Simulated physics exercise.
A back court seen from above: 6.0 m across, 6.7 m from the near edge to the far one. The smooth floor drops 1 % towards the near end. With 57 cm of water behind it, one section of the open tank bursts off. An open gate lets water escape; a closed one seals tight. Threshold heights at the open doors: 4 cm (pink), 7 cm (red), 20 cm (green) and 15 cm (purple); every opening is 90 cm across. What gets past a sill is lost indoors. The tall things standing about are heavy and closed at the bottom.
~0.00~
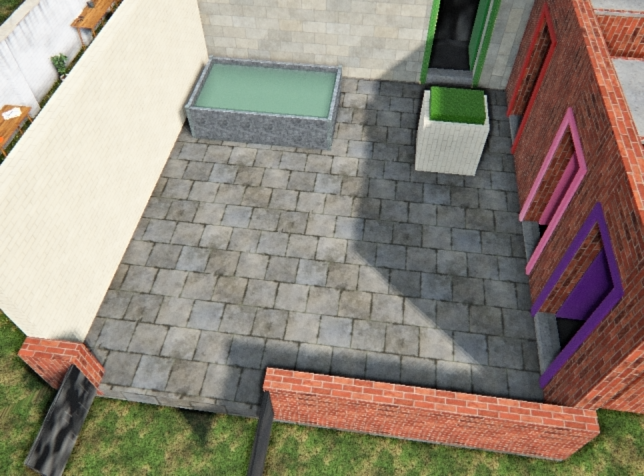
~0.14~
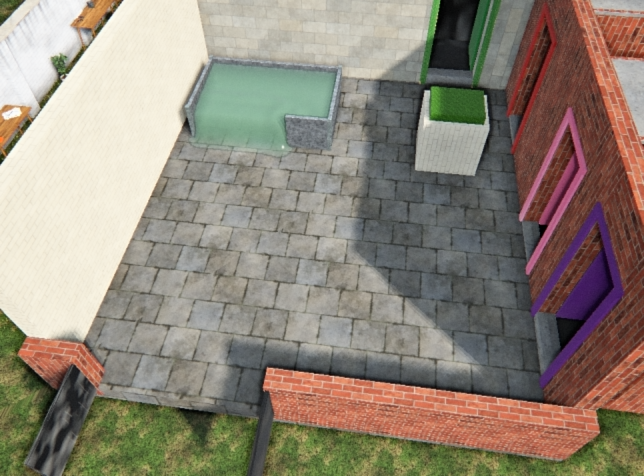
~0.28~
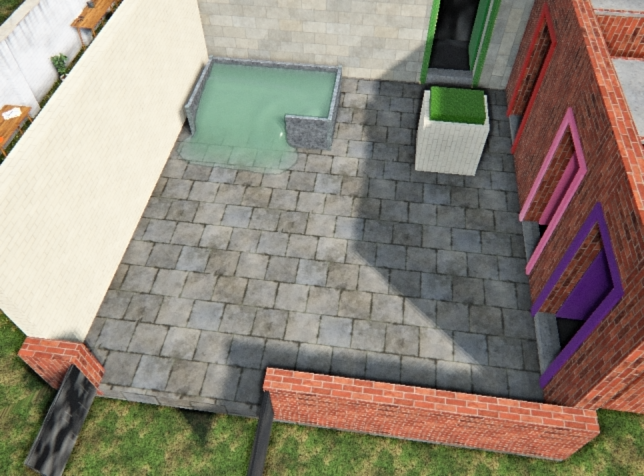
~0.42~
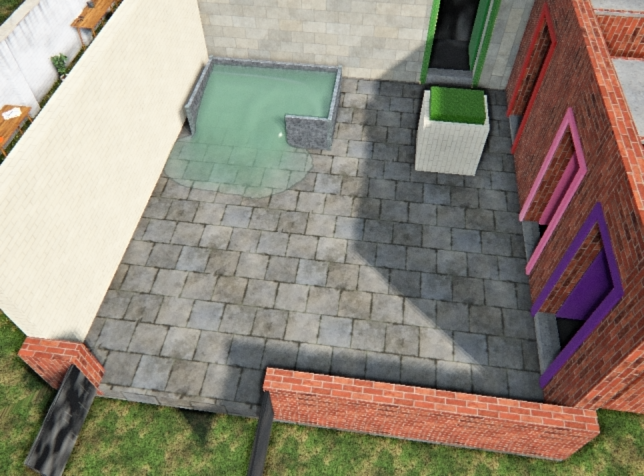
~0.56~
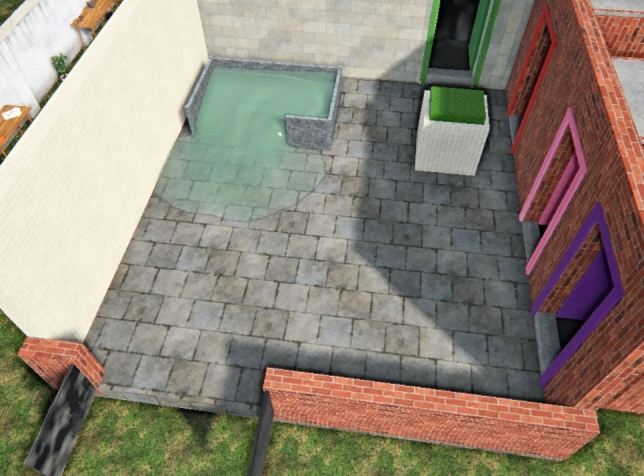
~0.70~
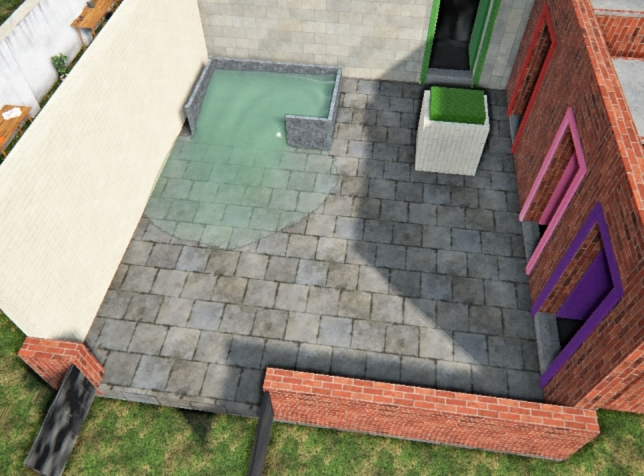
Walled courtyard seen from above, green water pouring through a gap in a grey tank's front and fanning across the paving.
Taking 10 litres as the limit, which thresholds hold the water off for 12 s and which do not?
Door by door: At the pink door it keeps below the limit; at the red door it does not reach the limit; at the green door it stays under the limit; at the purple door it keeps below the limit.
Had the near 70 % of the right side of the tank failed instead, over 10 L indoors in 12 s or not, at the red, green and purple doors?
Against that limit: Red above, green below, purple below.
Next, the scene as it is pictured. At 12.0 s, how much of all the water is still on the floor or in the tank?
Roughly 34 in a hundred.
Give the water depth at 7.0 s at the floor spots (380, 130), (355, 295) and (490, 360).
Roughly 0, 1 and 5 cm, in turn.
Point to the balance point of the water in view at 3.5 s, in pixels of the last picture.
Near (233, 205).
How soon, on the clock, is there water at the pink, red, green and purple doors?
Pink 6.0 s, red not in the 12 s, green not within the 12 s, purple 4.5 s.
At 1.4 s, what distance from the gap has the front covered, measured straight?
About 4.6 m.
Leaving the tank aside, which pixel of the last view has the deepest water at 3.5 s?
Around (74, 365).
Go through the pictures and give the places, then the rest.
The first picture shows the open tank at (267, 90) is whole and still, 57 cm deep.
In the second picture, the front is at (193, 141), 0.9 m from the gap at (241, 132); 0.2 m2 of floor is under water; 57 cm left at the back of the open tank.
In the third picture, the front is at (182, 151), 1.1 m from the gap at (241, 133); 1.1 m2 of floor is under water; 57 cm left at the back of the open tank.
In the fourth picture, water pours out at (241, 134) and has run 1.4 m, to (166, 165); typically 8 cm deep outside, 51 cm at the open tank's back.
In the fifth picture, water pours out at (241, 134) and has run 1.8 m, to (248, 217); typically 7 cm deep outside, 49 cm at the open tank's back.
In the sixth picture, the front is at (236, 243), 2.3 m from the gap at (241, 133); 5.2 m2 of floor is under water; 48 cm left at the back of the open tank.
After 1.4 s water covers 35 % of the floor and is deepest (26 cm) near (215, 145); pink door not reached, red door not reached, green door not reached, purple door not reached.
After 2.2 s water covers 40 % of the floor and is deepest (42 cm) near (74, 365); pink door not reached, red door not reached, green door not reached, purple door not reached.
After 3.5 s water covers 45 % of the floor and is deepest (22 cm) near (74, 365); pink door not reached, red door not reached, green door not reached, purple door not reached.
After 7.0 s water covers 50 % of the floor and is deepest (8 cm) near (74, 365); pink door 2 cm at the sill, 0 L in, red door not reached, green door not reached, purple door 5 cm at the sill, 0 L in.
After 12.0 s water covers 65 % of the floor and is deepest (5 cm) near (364, 405); pink door 2 cm at the sill, 0 L in, red door not reached, green door not reached, purple door 3 cm at the sill, 0 L in.
